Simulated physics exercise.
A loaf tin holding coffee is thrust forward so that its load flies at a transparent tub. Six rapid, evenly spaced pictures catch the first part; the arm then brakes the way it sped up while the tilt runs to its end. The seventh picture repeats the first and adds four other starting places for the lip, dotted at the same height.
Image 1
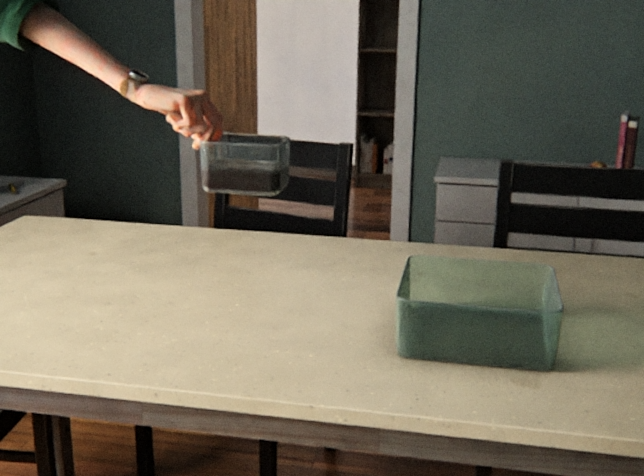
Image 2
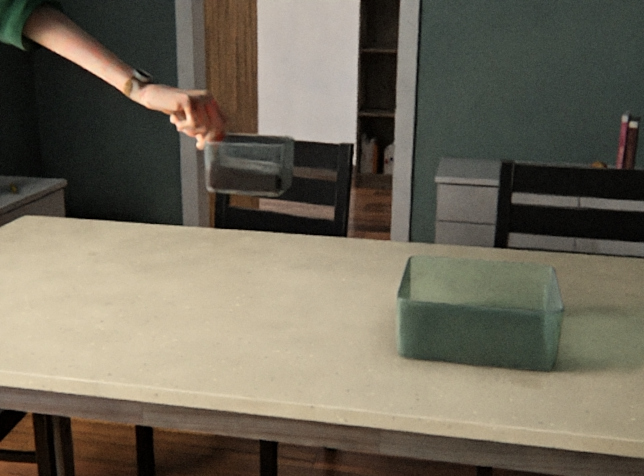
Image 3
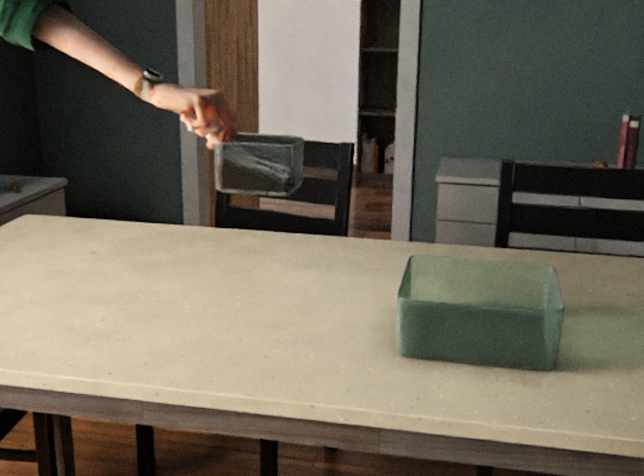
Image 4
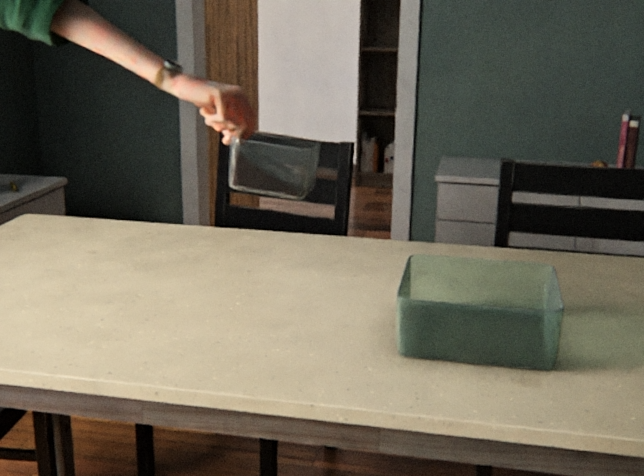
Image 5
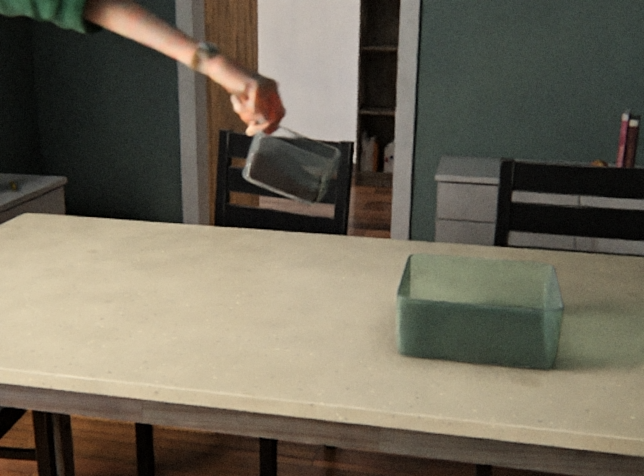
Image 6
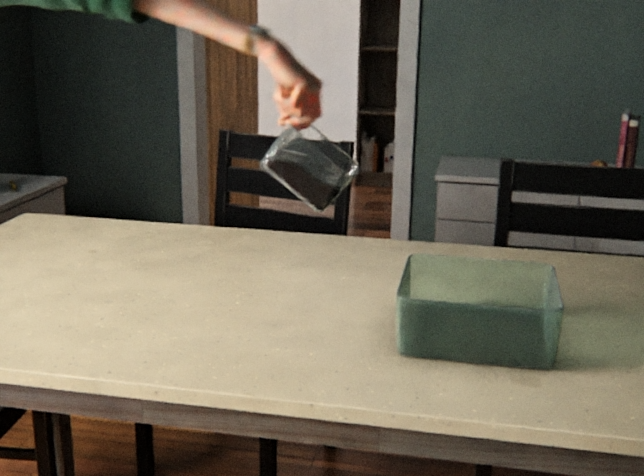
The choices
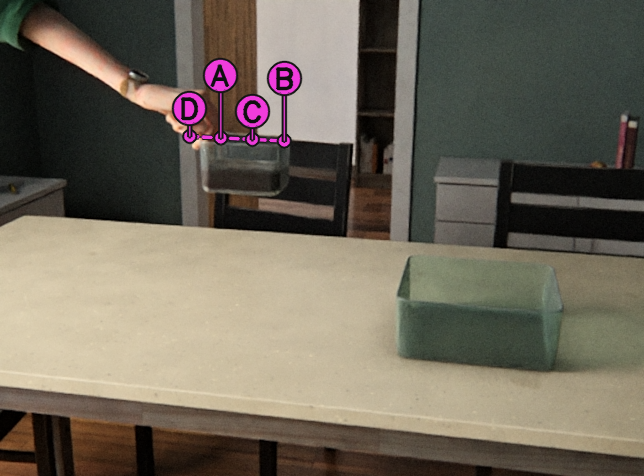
In a dining room with dark green walls, a hand reaching in from the left holds a small clear container above a pale table, where a larger see-through tub sits to the right. The hand moves the container rightward, slowly at first, then tilts it increasingly steeply, its right end dipping toward the tabletop.
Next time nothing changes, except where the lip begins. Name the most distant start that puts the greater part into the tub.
It is C.
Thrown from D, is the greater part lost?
Yes, it does.
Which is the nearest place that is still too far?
The answer is A.
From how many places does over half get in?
Two of them.
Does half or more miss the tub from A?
Yes, it does.
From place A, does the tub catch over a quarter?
Yes, it does.
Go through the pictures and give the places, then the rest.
Upright, lip at (283, 140); tub from (396, 354) to (555, 369); nothing has left yet, in the first frame.
Upright, lip at (287, 141); nothing has left yet, in the second frame.
Upright, lip at (297, 141); nothing has left yet, in the third frame.
Tipped about 6°, lip at (315, 145); nothing has left yet, in the fourth frame.
Tipped about 19°, lip at (336, 155); nothing has left yet, in the fifth frame.
Tipped about 37°, lip at (356, 171); nothing has left yet, in the sixth frame.
On the marked copy, A at (220, 137); B at (284, 140); C at (252, 139); D at (189, 136).
For place A, about 31 % lands in the tub, 59 % falls short and 10 % goes beside or beyond.
For place B, about 74 % lands in the tub, 9 % falls short and 17 % goes beside or beyond.
For place C, about 66 % lands in the tub, 23 % falls short and 11 % goes beside or beyond.
For place D, about 0 % lands in the tub, 99 % falls short.
